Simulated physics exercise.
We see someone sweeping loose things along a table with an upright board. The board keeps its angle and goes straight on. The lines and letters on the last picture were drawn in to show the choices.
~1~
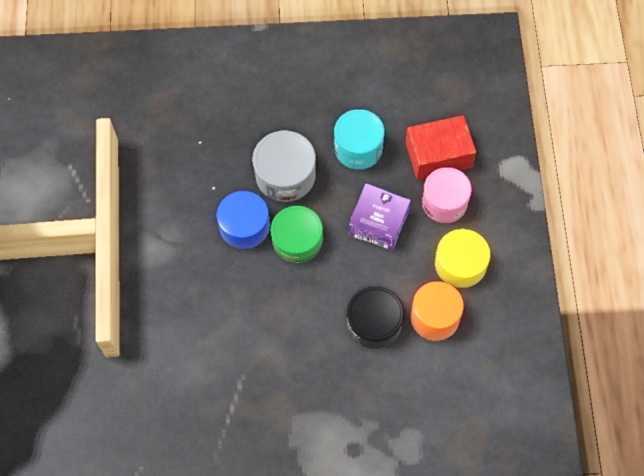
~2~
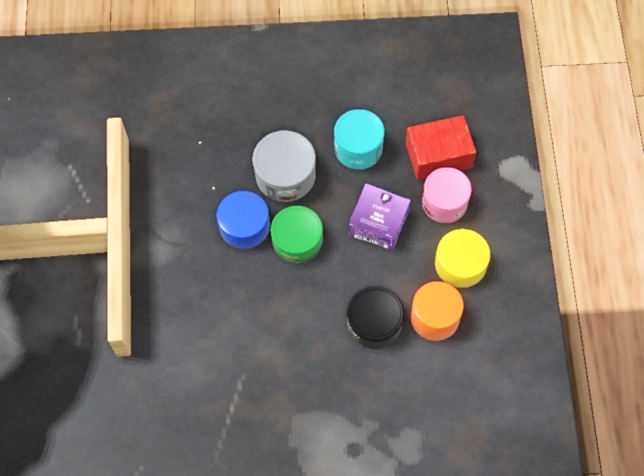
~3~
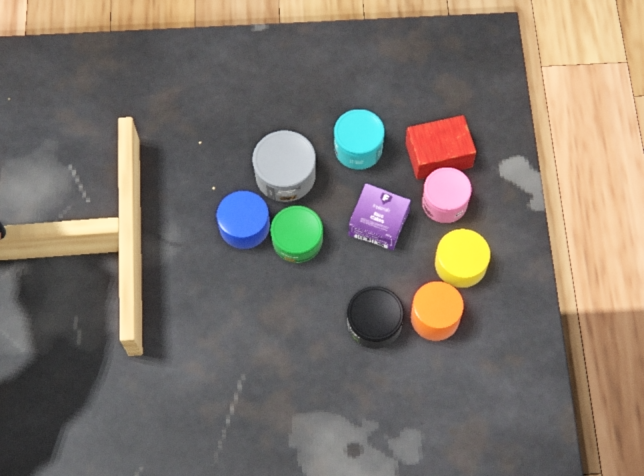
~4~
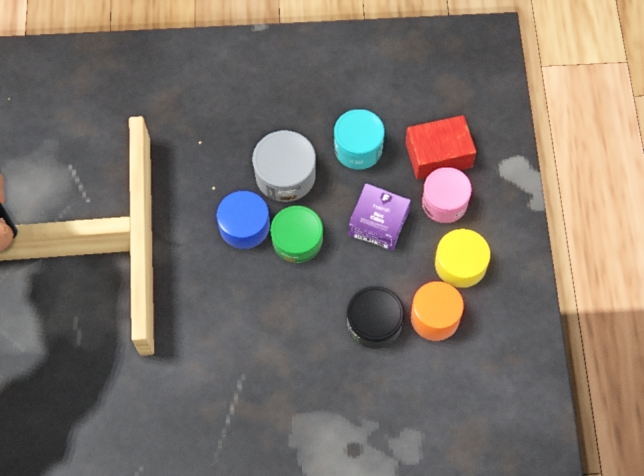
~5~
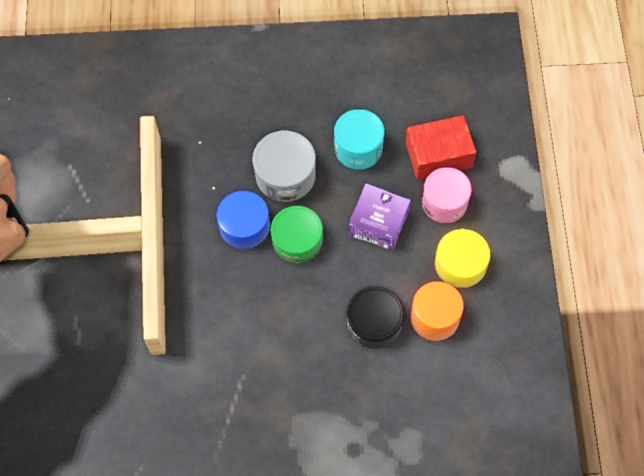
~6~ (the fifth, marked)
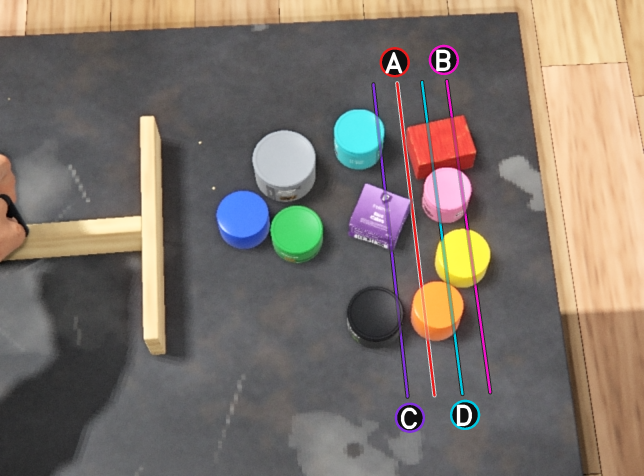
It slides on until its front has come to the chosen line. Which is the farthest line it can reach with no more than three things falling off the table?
Line B.
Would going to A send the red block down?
No.
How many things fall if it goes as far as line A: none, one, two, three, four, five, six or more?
The count is none.
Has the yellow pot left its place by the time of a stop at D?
By then, yes.
On the copy, A at (415, 230); B at (467, 228); C at (389, 231); D at (441, 229).
On B. First, board (264, 217); purple packet (388, 219); grey tub (299, 162).
Then, board (378, 211); pink jar (503, 190); red block (470, 140).
Finally, board (466, 207); orange pot over the edge; pink jar over the edge; three fallen.
By contrast, A is within the limit but short; C is within the limit but short; D is within the limit but short.
